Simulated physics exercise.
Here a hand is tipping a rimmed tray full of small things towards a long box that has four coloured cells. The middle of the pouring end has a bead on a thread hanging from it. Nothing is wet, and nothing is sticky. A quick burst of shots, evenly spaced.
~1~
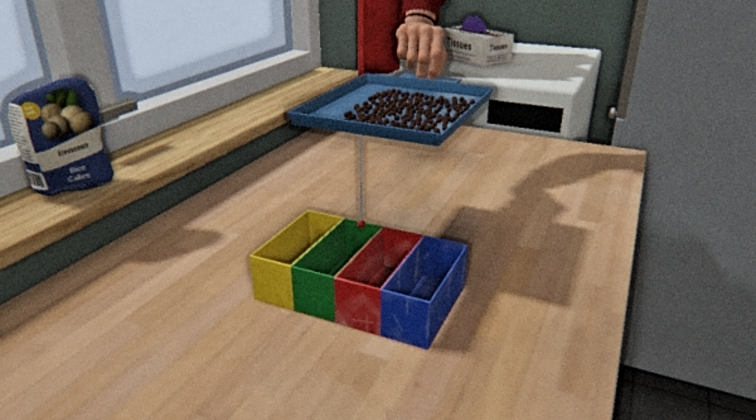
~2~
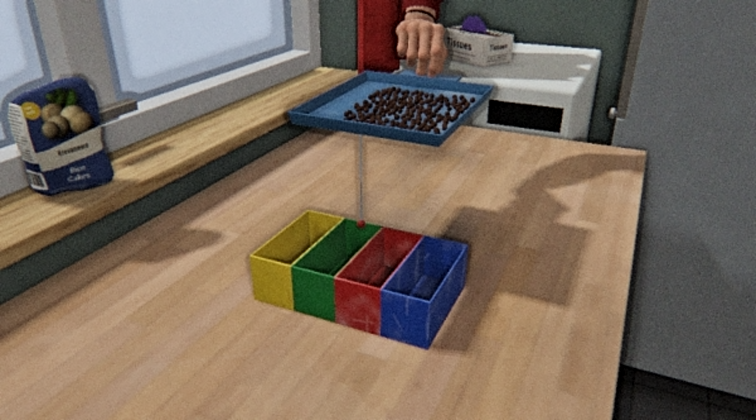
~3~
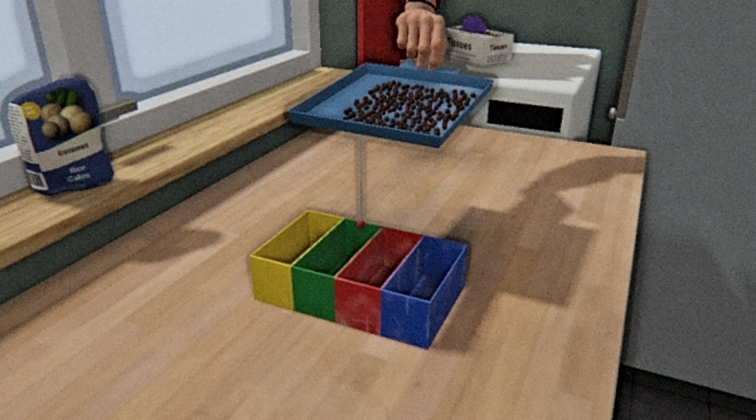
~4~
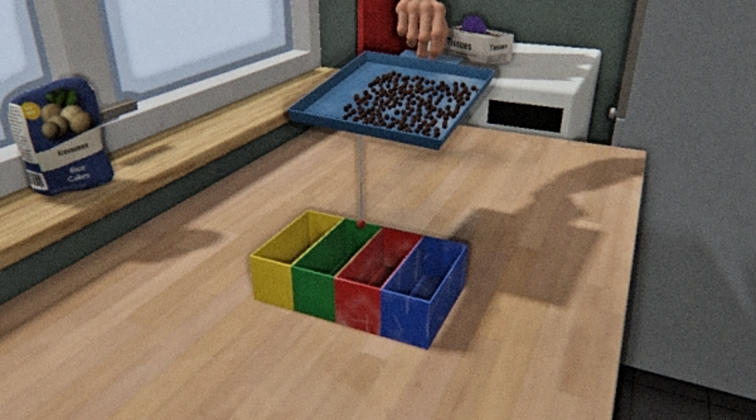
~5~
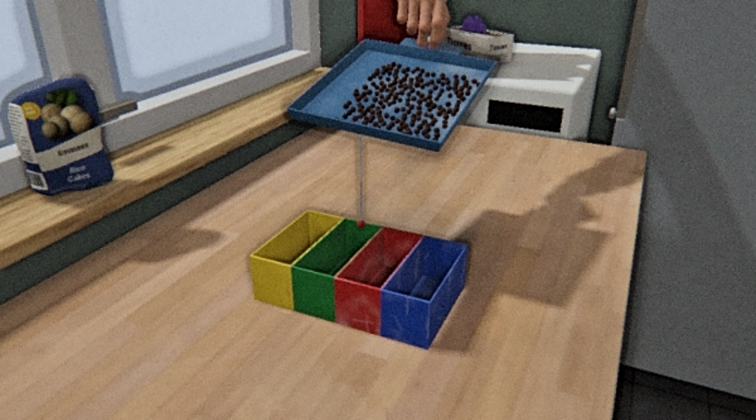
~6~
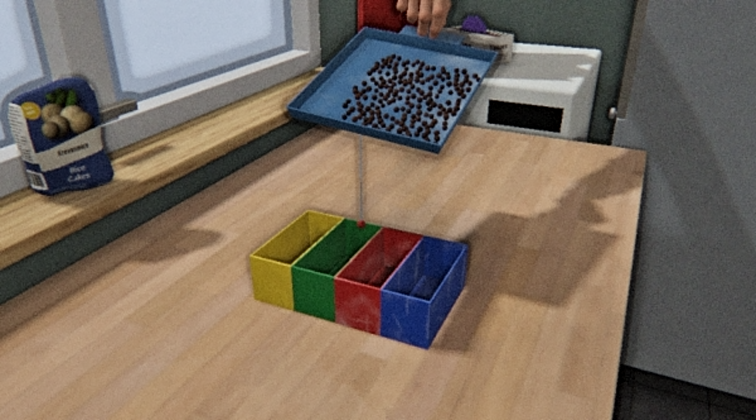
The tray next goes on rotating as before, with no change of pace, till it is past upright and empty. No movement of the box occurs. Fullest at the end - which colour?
Blue cell.
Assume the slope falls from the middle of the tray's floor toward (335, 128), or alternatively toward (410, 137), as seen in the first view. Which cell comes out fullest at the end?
Try A: Yellow / try B: The blue one.
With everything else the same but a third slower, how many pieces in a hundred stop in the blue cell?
Something like 70 percent, give or take.
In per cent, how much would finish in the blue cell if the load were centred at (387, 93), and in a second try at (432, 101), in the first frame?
You'd get near 60 percent first and near 70 percent next.
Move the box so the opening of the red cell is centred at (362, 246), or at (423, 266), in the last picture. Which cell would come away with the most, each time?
You'd see the cell in blue win the first time and the red cell win the second.
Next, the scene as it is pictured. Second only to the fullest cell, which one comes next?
Second place belongs to the red cell.
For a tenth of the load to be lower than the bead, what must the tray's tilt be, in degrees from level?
Angle: Approx. 80 degrees.
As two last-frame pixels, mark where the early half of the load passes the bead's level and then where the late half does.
(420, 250), then (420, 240).
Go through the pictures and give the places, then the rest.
Corners of the pouring end at (292, 112) and (439, 133), level; middle of the load at (408, 112), allspice berries; bead on its thread at (361, 224); yellow cell at (272, 279); green cell at (314, 290); red cell at (358, 302); blue cell at (405, 315), in the first frame.
Corners of the pouring end at (292, 111) and (439, 134), level; middle of the load at (408, 111), in the second frame.
Corners of the pouring end at (292, 110) and (439, 135), tipped barely, lowest at the right corner; middle of the load at (408, 108), in the third frame.
Corners of the pouring end at (291, 109) and (439, 138), tipped a little, lowest at the right corner; middle of the load at (408, 104), in the fourth frame.
Corners of the pouring end at (291, 107) and (439, 140), tipped a little, lowest at the right corner; middle of the load at (408, 100), in the fifth frame.
Corners of the pouring end at (290, 106) and (439, 143), tipped clearly, lowest at the right corner; middle of the load at (408, 98), most on the move; yellow cell at (272, 279); green cell at (314, 290); red cell at (358, 302); blue cell at (405, 315), in the sixth frame.
Soon after the last picture, tray tipped steeply; nearly all on the tray; a stray few in the red cell; a small part falling or outside the box.
A little later, tray tipped right over; a small part on the tray; about half in the blue cell; about a quarter in the red cell; a stray few in the green cell; about a quarter falling or outside the box.
Later still, tray tipped past a quarter turn; about two thirds in the blue cell; about a quarter in the red cell; a stray few in the green cell; a stray few falling or outside the box.
At rest, tray tipped past a quarter turn; about two thirds in the blue cell; about a quarter in the red cell; a stray few in the green cell; none in the yellow cell; a stray few outside the box.
